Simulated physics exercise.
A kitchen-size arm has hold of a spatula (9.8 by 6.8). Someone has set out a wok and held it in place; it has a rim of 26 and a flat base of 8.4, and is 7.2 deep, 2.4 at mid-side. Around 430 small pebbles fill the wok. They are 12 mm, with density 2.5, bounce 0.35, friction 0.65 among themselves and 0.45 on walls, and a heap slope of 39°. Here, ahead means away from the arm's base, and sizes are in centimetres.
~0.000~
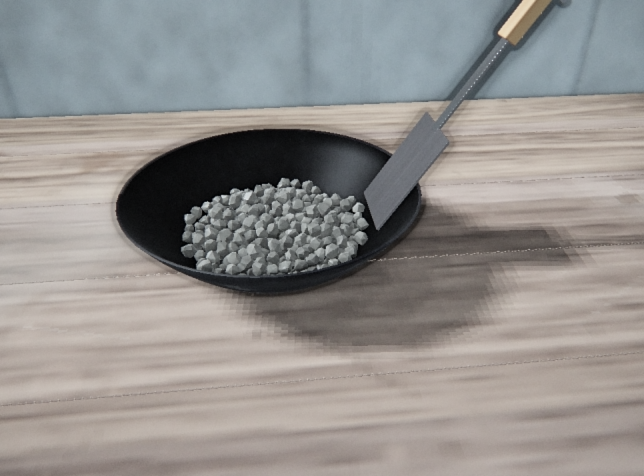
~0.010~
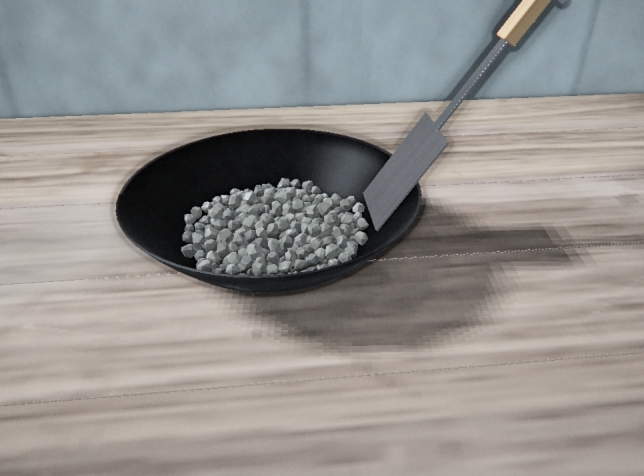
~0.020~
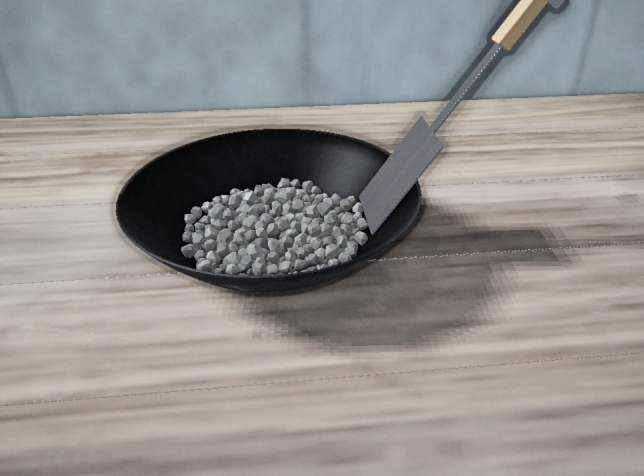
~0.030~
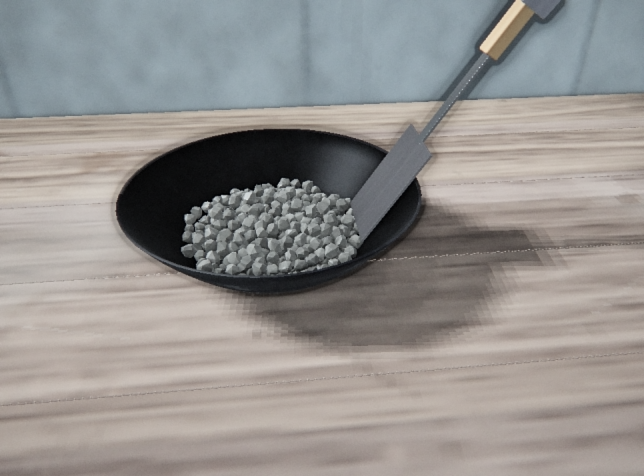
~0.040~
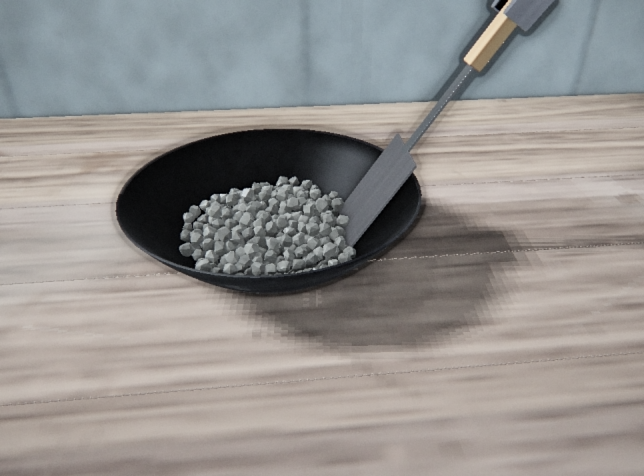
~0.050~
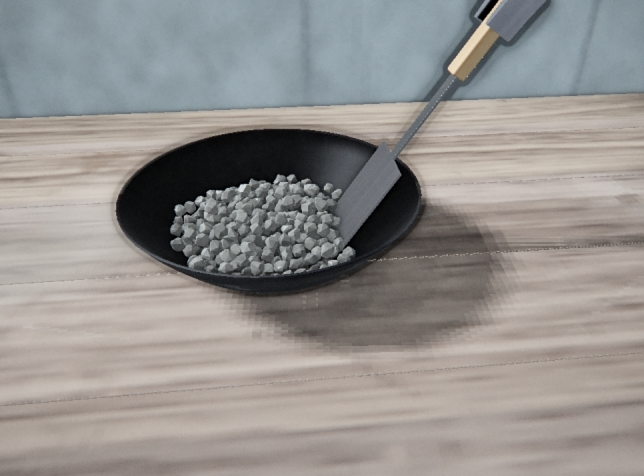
A spatula with a pale wooden handle rests its gray blade against the right inside of a black wok of small gray pebbles, barely moving at first. The blade then slides down and left into the pebbles, and the heap shifts slightly left as the gray gripper holding the handle comes into view.
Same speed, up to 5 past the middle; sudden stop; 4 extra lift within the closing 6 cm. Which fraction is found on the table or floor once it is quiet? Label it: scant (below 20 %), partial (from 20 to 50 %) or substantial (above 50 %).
Partial (from 20 to 50 %).
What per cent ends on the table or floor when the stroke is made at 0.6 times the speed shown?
Some 10 per cent.
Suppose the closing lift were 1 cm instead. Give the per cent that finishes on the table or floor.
Some 25 per cent.
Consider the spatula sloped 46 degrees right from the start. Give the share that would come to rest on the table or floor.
That gives about 25 in a hundred.
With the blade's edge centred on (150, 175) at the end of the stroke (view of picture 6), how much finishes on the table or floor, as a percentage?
Something close to 60 in a hundred.
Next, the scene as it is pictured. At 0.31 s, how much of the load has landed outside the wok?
Around 10 percent.
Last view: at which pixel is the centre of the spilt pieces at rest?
Around pixel (12, 250).
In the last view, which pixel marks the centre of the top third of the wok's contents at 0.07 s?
Roughly at (234, 215).
After 0.07 s, sloping 56°, highest piece 7 above the table; 427 in the wok.
After 0.10 s, sloping 56°, highest piece 9 above the table; 427 in the wok.
After 0.31 s, sloping 56°, highest piece 23 above the table; 303 in the wok, 41 on the table or floor, 83 on the blade or in flight.
After 1.36 s, sloping 56°, highest piece 7 above the table; 303 in the wok, 124 on the table or floor.
In the end, 303 in the wok, 124 on the table or floor. That is 29 % on the table or floor.
